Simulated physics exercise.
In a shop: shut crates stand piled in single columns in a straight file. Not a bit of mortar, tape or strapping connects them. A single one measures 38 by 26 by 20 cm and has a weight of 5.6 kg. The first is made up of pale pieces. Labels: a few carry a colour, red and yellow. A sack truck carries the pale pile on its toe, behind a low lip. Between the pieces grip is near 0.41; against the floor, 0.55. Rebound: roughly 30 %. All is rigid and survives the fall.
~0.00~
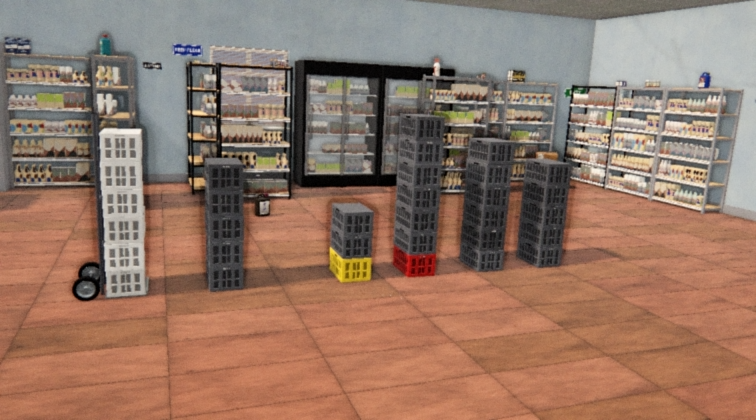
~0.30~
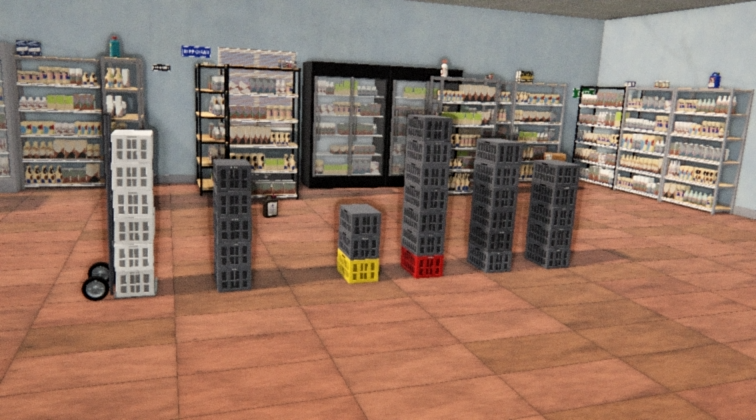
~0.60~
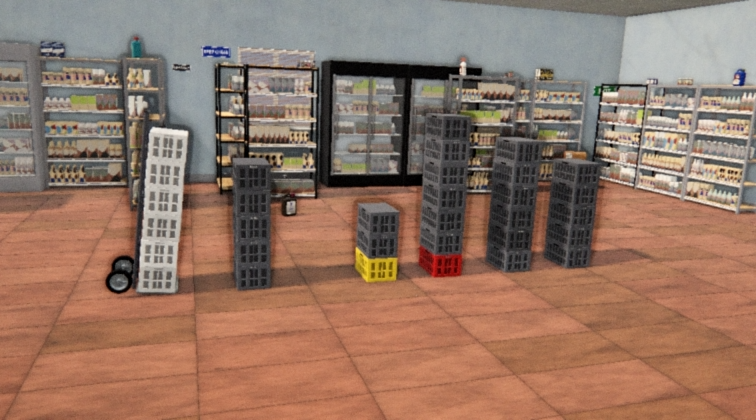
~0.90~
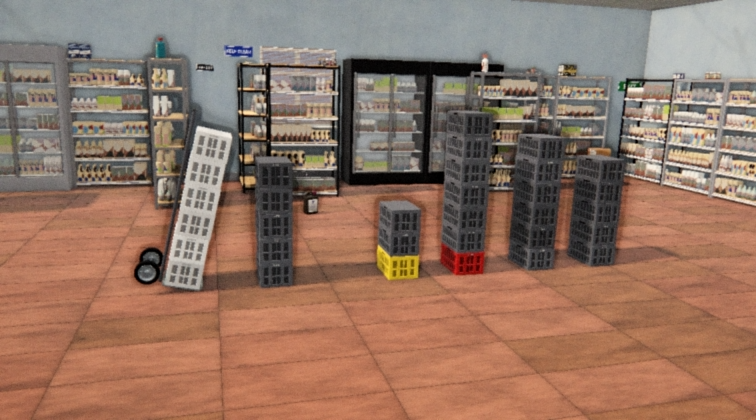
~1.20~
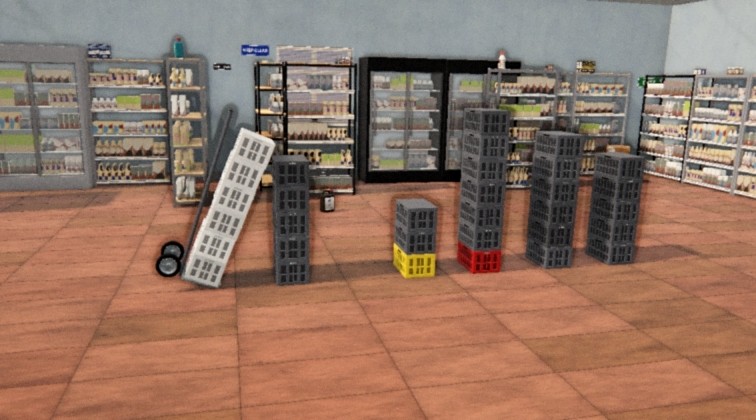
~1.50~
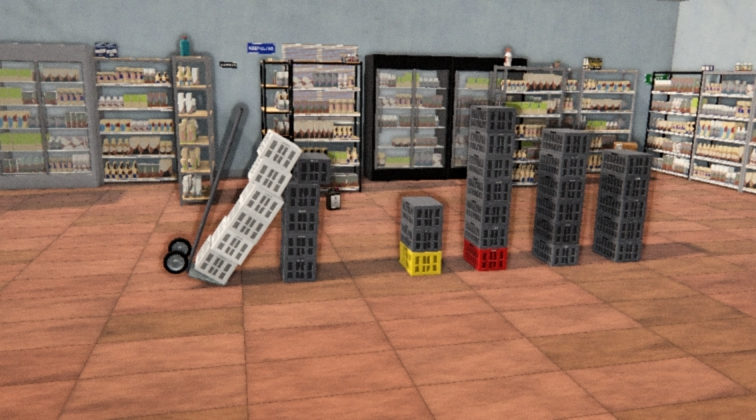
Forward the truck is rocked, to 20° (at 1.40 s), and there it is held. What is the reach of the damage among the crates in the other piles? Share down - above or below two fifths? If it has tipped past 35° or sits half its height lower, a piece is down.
Below.
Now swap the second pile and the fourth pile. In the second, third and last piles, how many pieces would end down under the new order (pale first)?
Pile by pile, you'd see second at 6, third at 1 and last at 5 down.
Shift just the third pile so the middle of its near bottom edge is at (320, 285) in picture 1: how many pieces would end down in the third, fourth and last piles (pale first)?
You'd end with the third pile at 2, the fourth at 0 and the last at 0 down.
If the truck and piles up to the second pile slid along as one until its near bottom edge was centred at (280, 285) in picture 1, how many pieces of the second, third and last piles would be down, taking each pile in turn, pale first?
You'd get second 5, third 2 and last 5.
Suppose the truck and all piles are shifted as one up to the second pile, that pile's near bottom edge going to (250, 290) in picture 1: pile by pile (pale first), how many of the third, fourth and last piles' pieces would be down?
In that case third pile 0, fourth pile 0, last pile 0.
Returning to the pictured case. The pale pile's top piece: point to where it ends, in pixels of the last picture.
Near (381, 233).
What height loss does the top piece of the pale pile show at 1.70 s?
10 cm.
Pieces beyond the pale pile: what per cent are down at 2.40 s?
20 per cent.
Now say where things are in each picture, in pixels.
In the first frame (pixels give the middle of a visible side; the camera pans a little), truck frame (95, 152) 0° forward; yellow crate (356, 270); red crate (422, 266); none of the others has stirred.
The second frame shows truck frame (107, 153) 1° forward; red crate (430, 267).
The third frame shows truck frame (143, 149) 6° forward, top of the pale pile leaning 6°; red crate (448, 266); none of the others has stirred.
The fourth frame shows truck frame (187, 147) 13° forward, top of the pale pile leaning 13°; red crate (470, 264); none of the others has stirred.
The fifth frame shows truck frame (221, 145) 19° forward, top of the pale pile leaning 22°; red crate (487, 262); none of the others has stirred.
The sixth frame shows truck frame (230, 144) 20° forward, top of the pale pile leaning 31°; red crate (493, 260); yellow crate (426, 264); movement in 3 of them.
After 1.70 s, 5 of the pale pile down; none of the 26 other crates down, 5 disturbed.
After 1.94 s, 6 of the pale pile down; none of the 26 other crates down, 5 disturbed.
After 2.16 s, 6 of the pale pile down; 5 of the 26 other crates down.
After 2.40 s, 6 of the pale pile down; 5 of the 26 other crates down; yellow crate 10 cm from its place.
In the end (3.1 s), 6 of the pale pile down; 5 of the 26 other crates down; red crate unmoved; yellow crate 11 cm from its place. That is 19 per cent. From the last view, middles, red crate near (485, 253), yellow crate near (431, 256).
